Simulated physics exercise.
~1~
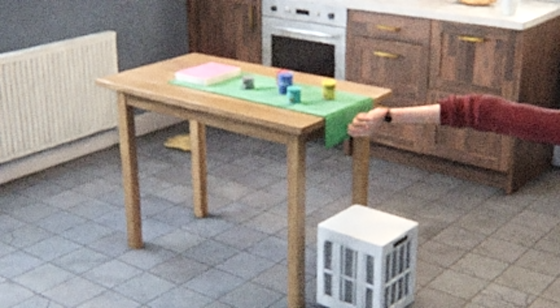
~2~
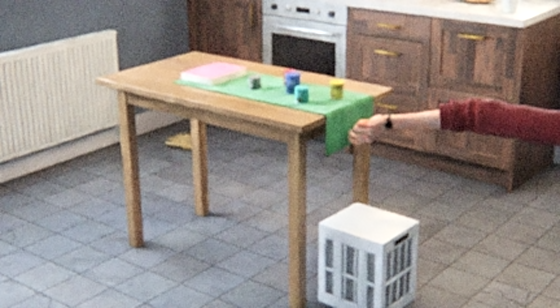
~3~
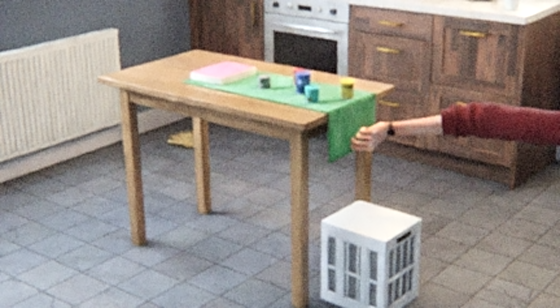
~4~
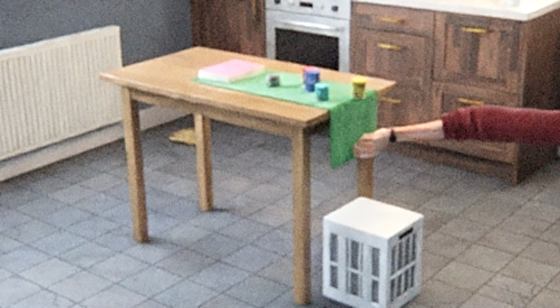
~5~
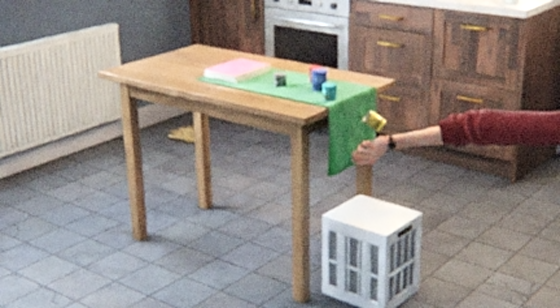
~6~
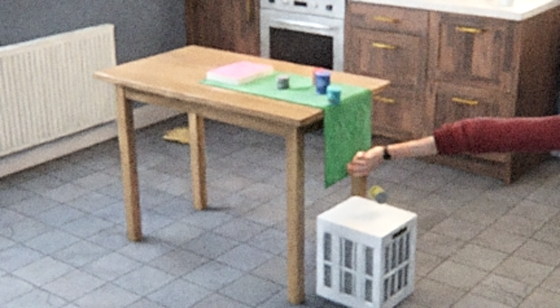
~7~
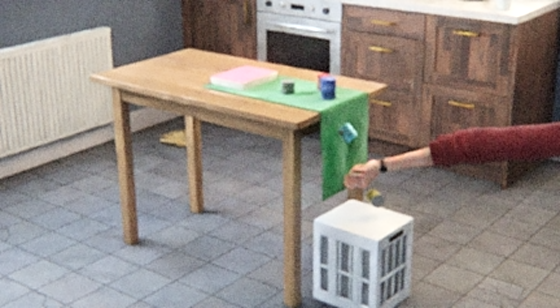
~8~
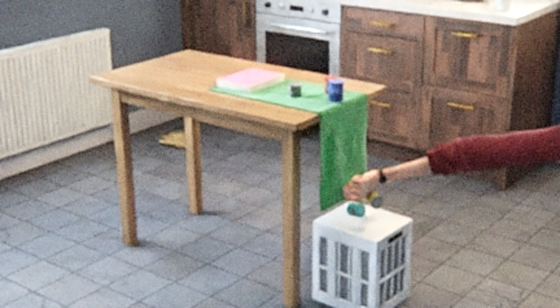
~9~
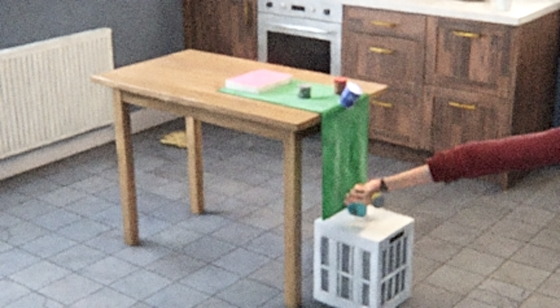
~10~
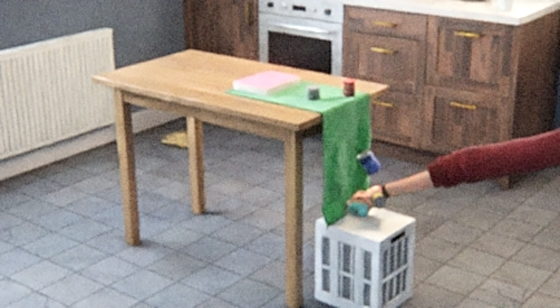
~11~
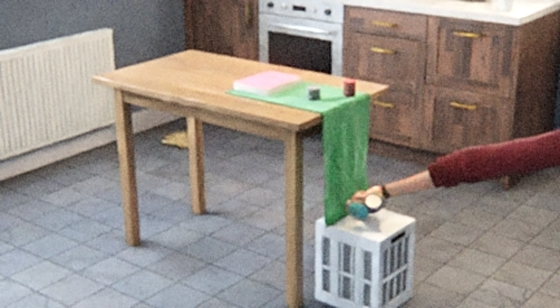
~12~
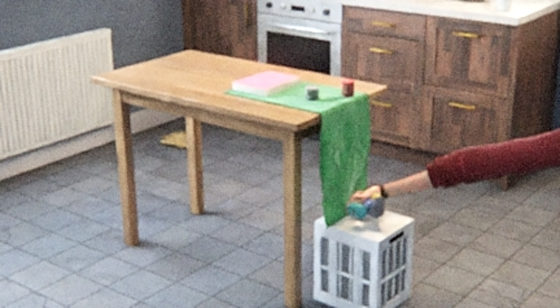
A hand pulled a green cloth steadily over the right end of a wooden table, and a small yellow pot, then a turquoise one, then a blue one dropped off, ending up by the hand at the white crate while the rest stayed on top.
